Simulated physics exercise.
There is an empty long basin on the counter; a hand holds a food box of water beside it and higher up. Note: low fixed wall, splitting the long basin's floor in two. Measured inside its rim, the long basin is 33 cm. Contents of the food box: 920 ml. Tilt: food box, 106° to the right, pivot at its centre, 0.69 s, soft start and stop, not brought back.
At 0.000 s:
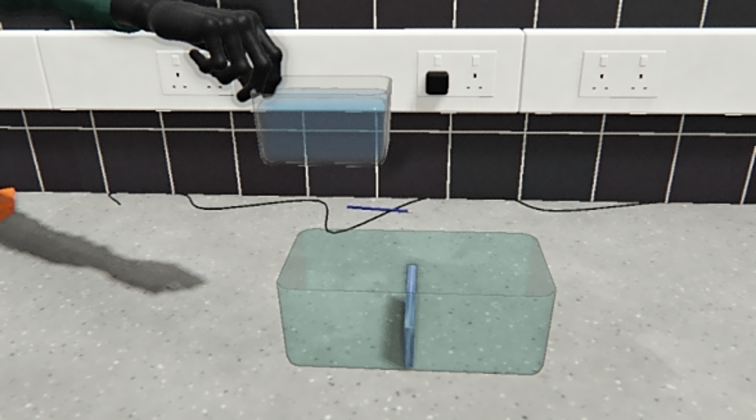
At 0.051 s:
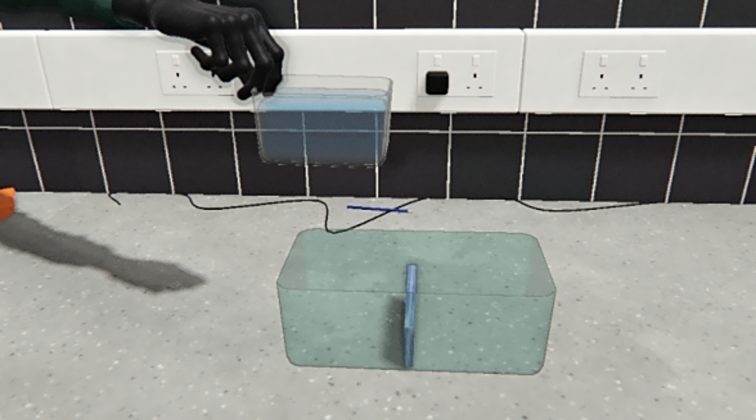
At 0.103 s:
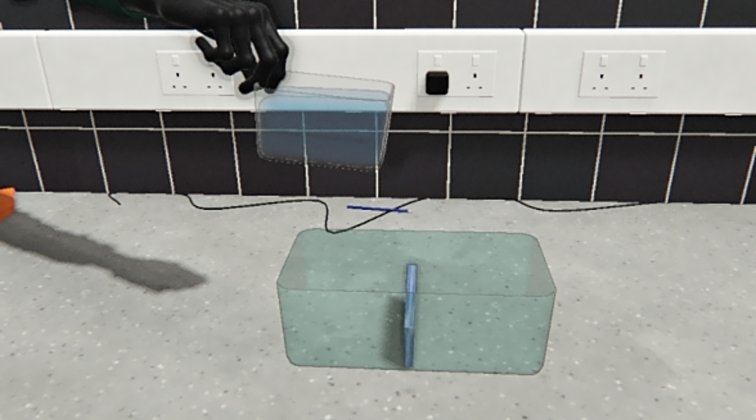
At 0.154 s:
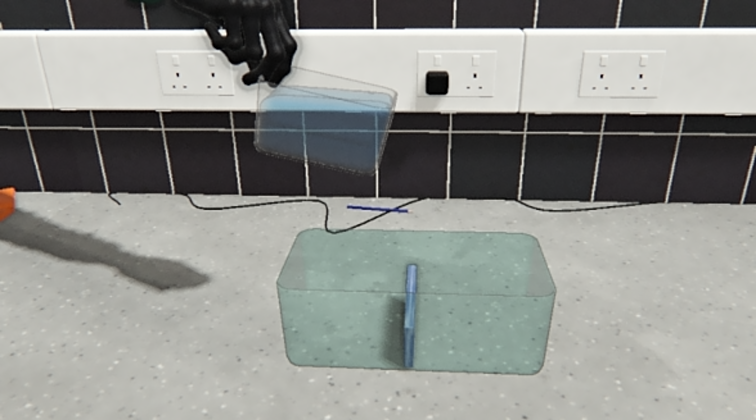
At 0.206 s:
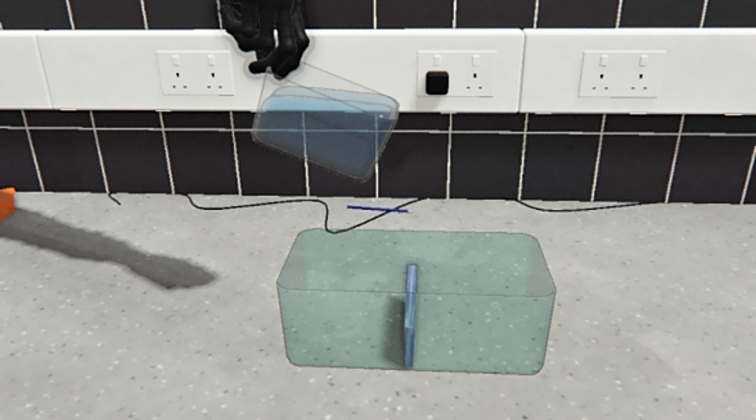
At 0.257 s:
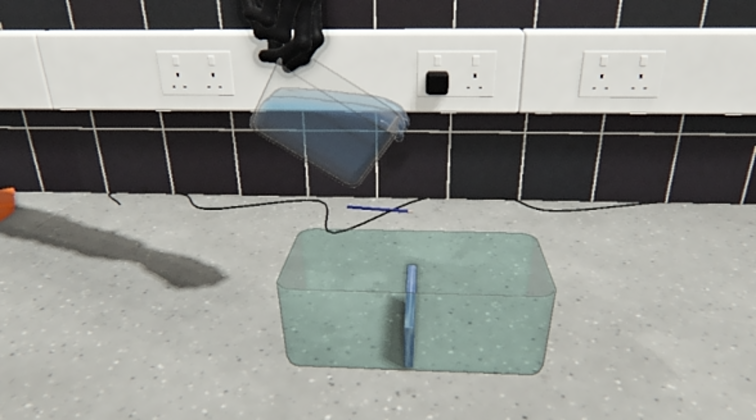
A black hand steadily tilts a clear box of water rightward above an empty basin.
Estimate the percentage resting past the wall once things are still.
I would say roughly 78 percent.
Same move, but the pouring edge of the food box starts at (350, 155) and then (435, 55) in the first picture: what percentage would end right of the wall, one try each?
Roughly 15 per cent the first time and 85 per cent the second.
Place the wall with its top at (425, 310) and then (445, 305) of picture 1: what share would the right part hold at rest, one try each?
65 then 45 %.
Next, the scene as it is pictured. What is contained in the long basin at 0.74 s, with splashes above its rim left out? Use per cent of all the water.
About 86 per cent.
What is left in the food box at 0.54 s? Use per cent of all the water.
I'd put it near 24 percent.
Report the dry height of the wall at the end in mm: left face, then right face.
On the left it's about 54 mm; on the right, about 34 mm.
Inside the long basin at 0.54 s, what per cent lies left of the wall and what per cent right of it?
Left roughly 0 per cent, right roughly 26.
Then, 0.54 s in, the tilt is 94° and 24 per cent is still to pour, 0 is left of the wall and 26 right of it.
Then, 0.74 s in, the tilt is 106° and 4 per cent is still to pour, 8 is left of the wall and 77 right of it.
Then, 0.96 s in, the tilt is 106° and 0 per cent is still to pour, 17 is left of the wall and 78 right of it.
Then, 1.19 s in, the tilt is 106° and 0 per cent is still to pour, 19 is left of the wall and 78 right of it.
Finally, 19 per cent lies left of the wall, 78 right of it and 3 outside.
